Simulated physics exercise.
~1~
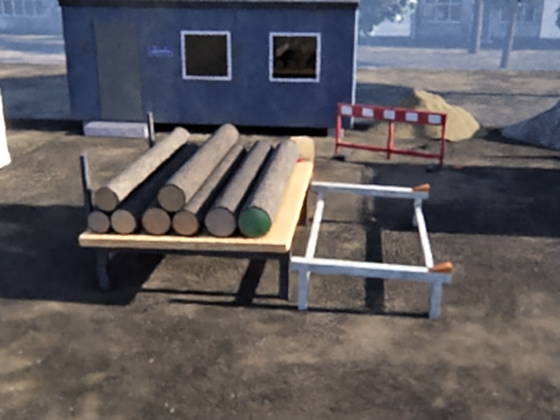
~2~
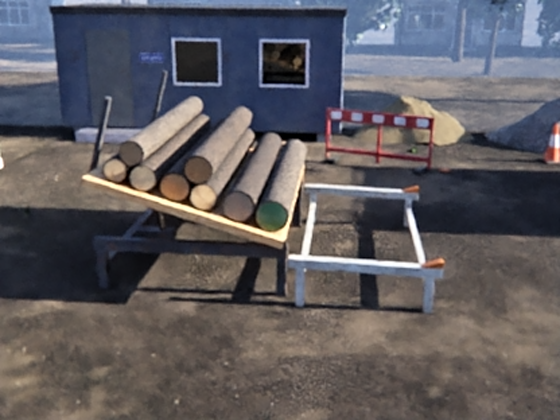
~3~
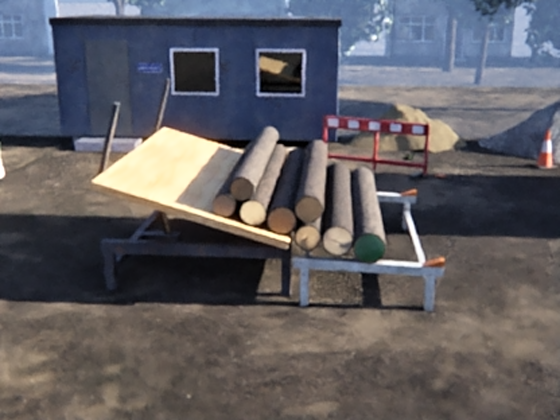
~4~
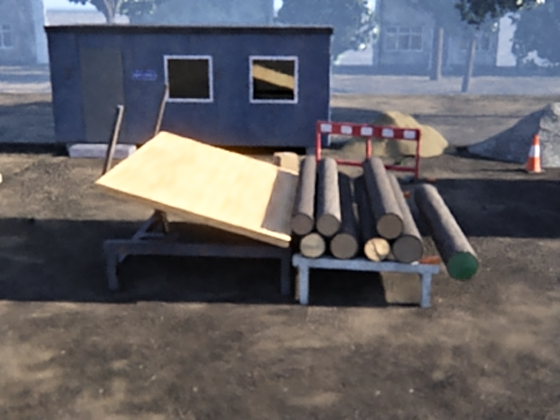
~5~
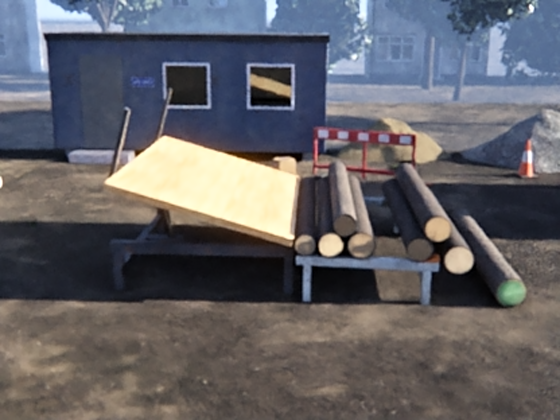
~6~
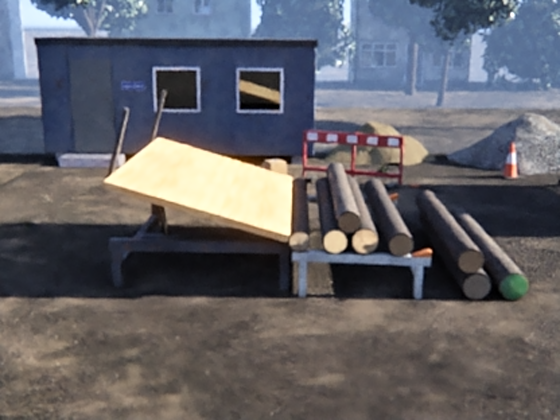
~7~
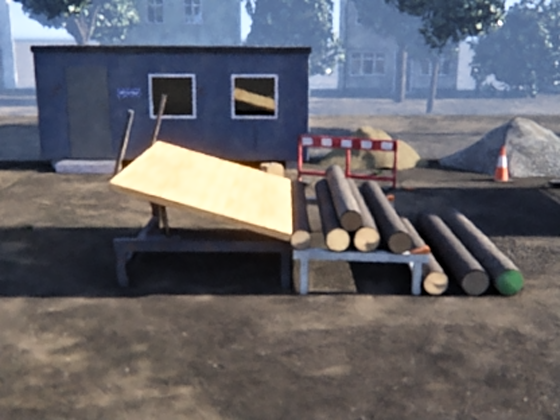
A dark blue site cabin stands behind a wooden deck piled with timber poles, one with a green end, on an outdoor dirt yard seen from slightly above. To the right are a low pale metal rack and a red and white barrier. The deck's left side tilts up, and the poles roll right onto the rack. The green-ended pole leads, passes over the rack's right end and drops to the ground, and two more follow. Finally, three poles lie on the ground at right, the others rest on the rack, and the empty deck stays tilted.
